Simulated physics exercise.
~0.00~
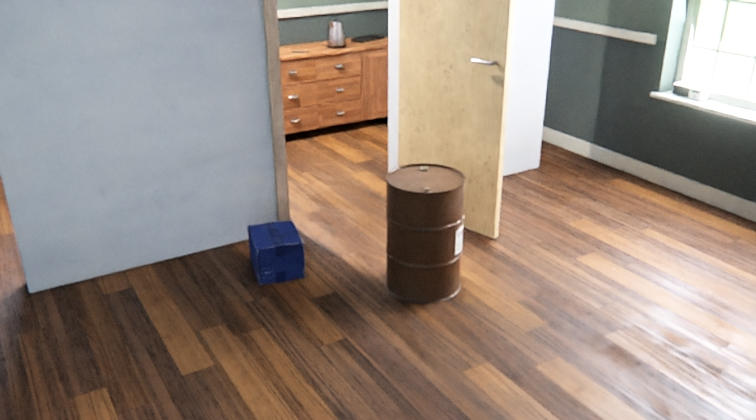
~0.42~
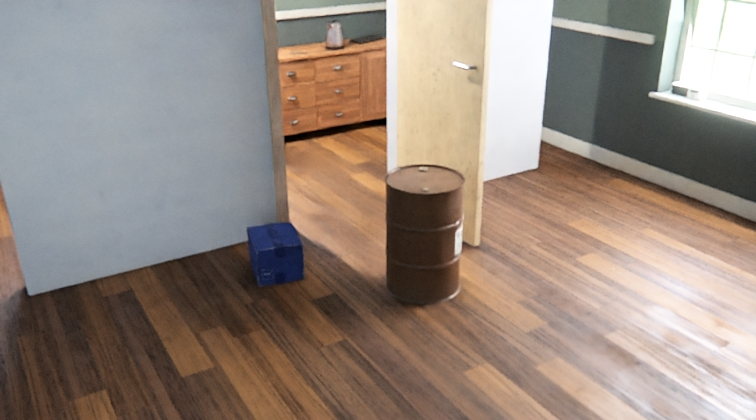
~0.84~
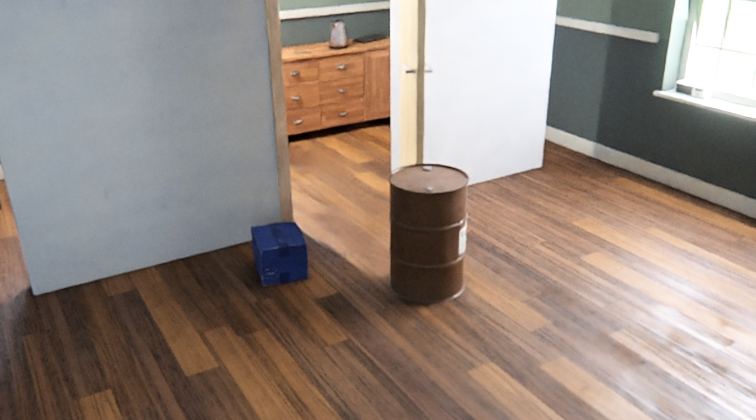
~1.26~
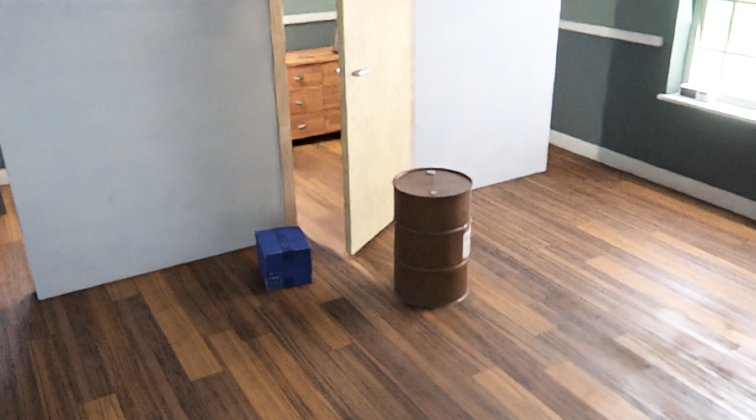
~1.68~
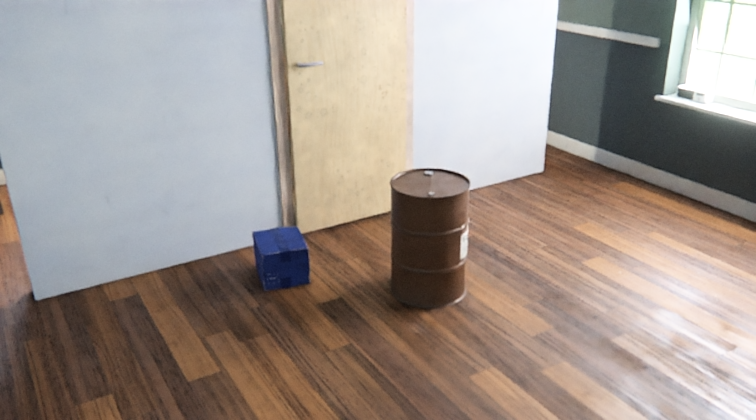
At first, a pale wooden door stands wide open in a light grey wall, with a wooden chest of drawers visible through the doorway. A brown drum and a small blue parcel rest on the plank floor in front, while the view sways slightly. The door begins to swing on its hinges and turns edge-on behind the drum. It then sweeps leftward, passing between the drum and the wall without moving either object, and hides more of the drawers. Finally, it swings into the doorway and shuts, with the drum and parcel still in place.
